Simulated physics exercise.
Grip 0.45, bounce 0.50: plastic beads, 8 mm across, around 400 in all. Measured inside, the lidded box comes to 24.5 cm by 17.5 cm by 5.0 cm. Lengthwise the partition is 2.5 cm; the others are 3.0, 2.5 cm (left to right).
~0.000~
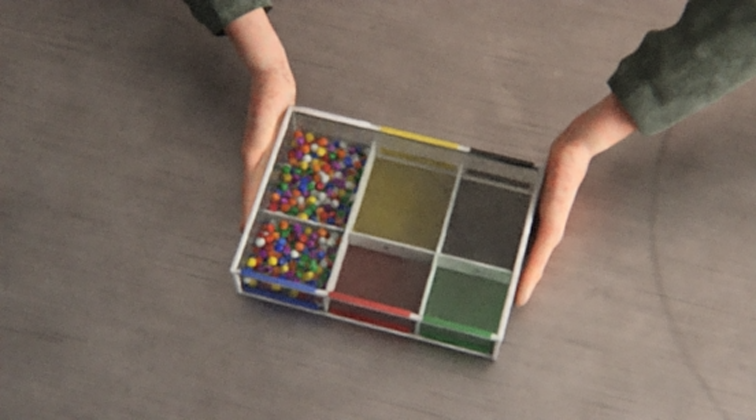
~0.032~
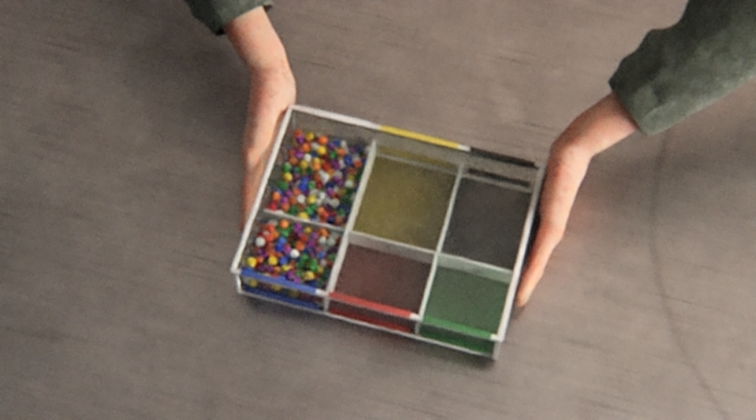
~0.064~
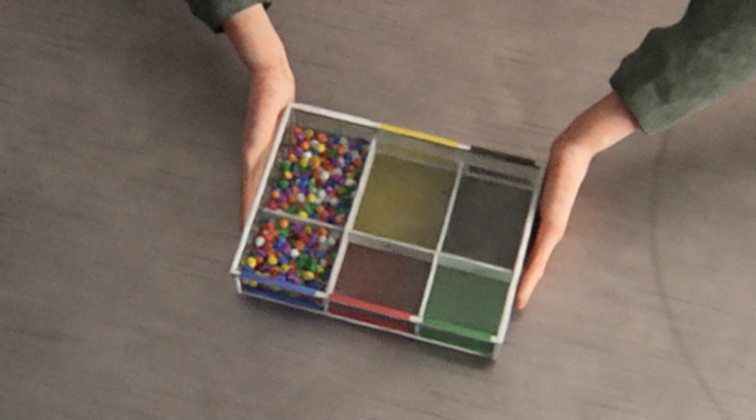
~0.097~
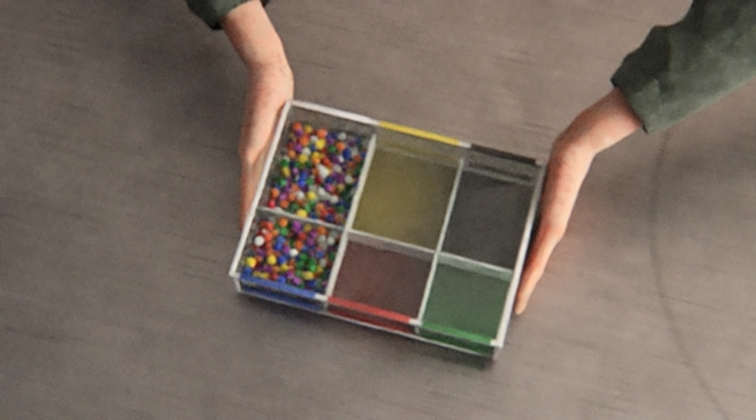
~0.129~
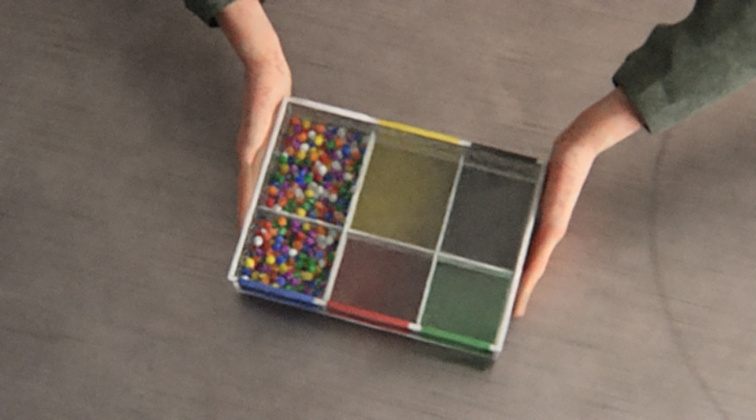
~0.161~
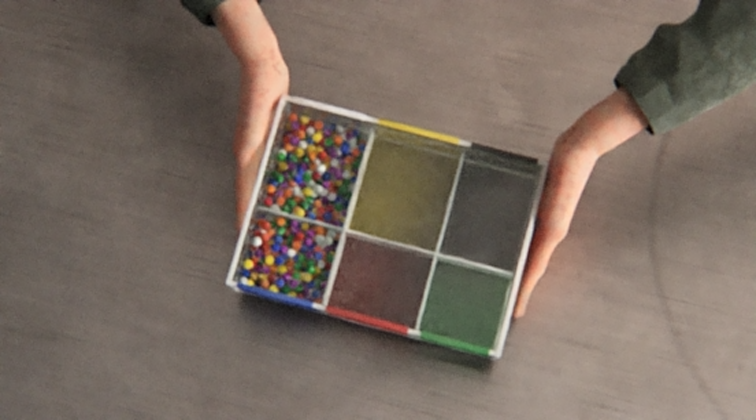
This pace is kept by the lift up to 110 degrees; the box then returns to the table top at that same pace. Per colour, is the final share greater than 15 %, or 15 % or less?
Result: Red compartment: Clears the bar, blue compartment: Clears the bar, green compartment: Does not clear the bar, yellow compartment: Does not clear the bar, white compartment: Does not clear the bar, black compartment: Does not clear the bar.
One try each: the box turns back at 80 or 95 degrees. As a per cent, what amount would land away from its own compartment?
Roughly 40 percent, then roughly 50 percent.
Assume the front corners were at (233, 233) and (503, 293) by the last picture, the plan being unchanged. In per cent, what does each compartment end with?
It comes out as red at 0 percent, blue at 0 percent, green at 0 percent, yellow at 5 percent, white at 90 percent and black at 0 percent.
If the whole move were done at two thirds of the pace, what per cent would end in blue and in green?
That gives blue 75 percent and green 5 percent.
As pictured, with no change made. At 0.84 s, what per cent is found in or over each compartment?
You'd see red at 10, blue at 70, green at 0, yellow at 0, white at 20 and black at 0 per cent.
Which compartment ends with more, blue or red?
The blue one.
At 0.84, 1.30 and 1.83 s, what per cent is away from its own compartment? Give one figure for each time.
Roughly 35, 55, 55.
Then, at 0.84 s, tilt 110 degrees; red 10 %, blue 70 %, white 20 %.
After 1.30 s, tilt 48 degrees; red 20 %, blue 75 %, green 5 %.
Then, at 1.83 s, tilt 0 degrees; red 20 %, blue 70 %, green 5 %.
At rest (2.3 s), red 20 %, blue 70 %, green 5 %, yellow 0 %, white 0 %, black 0 %.
